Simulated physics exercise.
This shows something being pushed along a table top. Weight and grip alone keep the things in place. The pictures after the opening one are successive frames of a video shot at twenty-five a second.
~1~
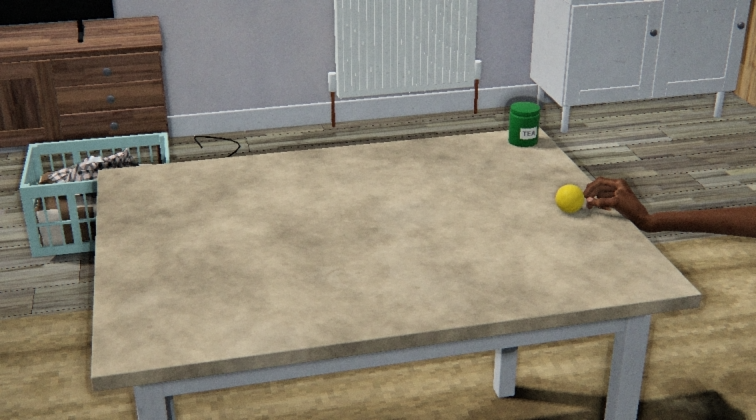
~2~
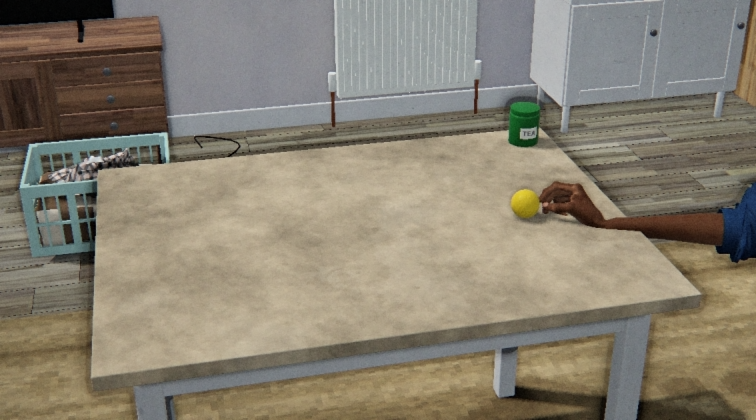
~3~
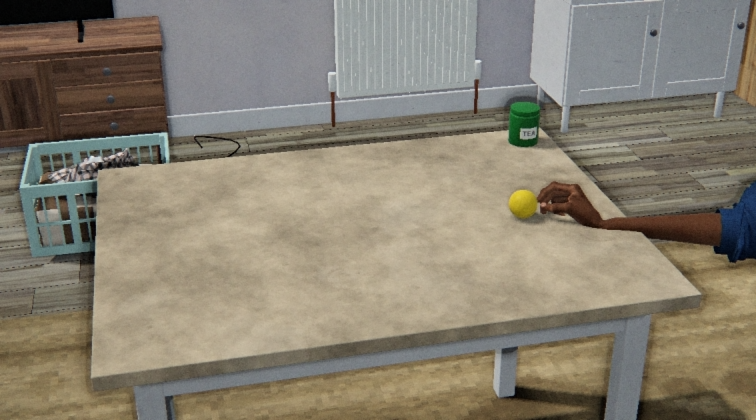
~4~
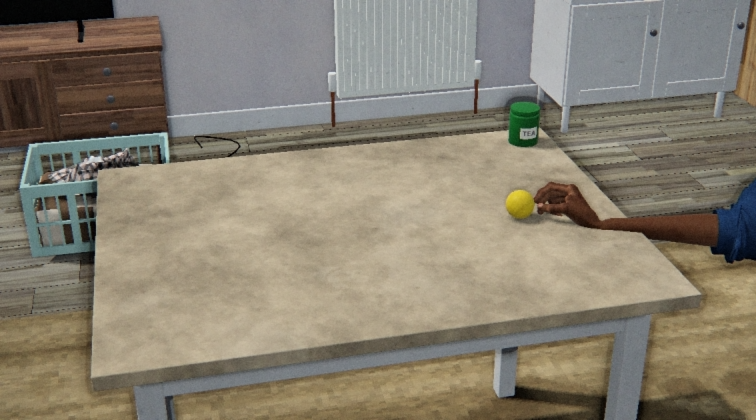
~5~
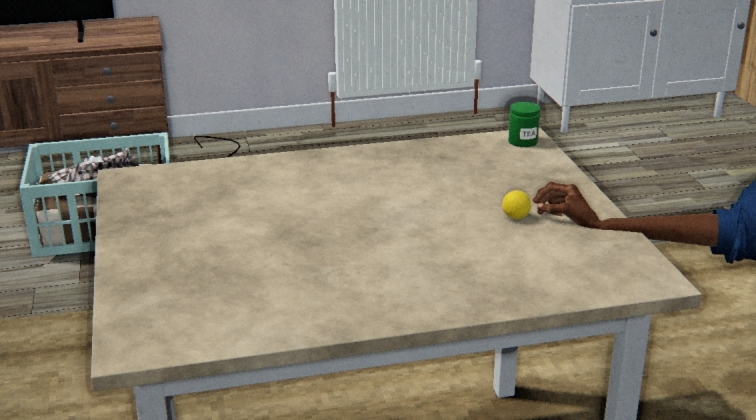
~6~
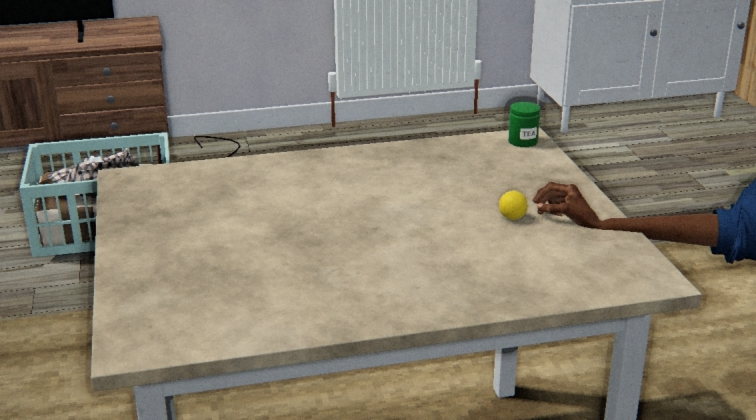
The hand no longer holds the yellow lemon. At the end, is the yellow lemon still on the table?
Yes.
Then, 0.10 s past the last view, yellow lemon displaced a little near (506, 206).
Then, 0.20 s past the last view, yellow lemon displaced about its own width near (500, 207).
Then, 0.40 s past the last view, yellow lemon displaced about its own width near (490, 208).
Then, 0.70 s past the last view, yellow lemon displaced about its own width near (482, 209).
Finally, moved from the start, yellow lemon. Final places as the last picture's camera would see them, yellow lemon near (482, 209).
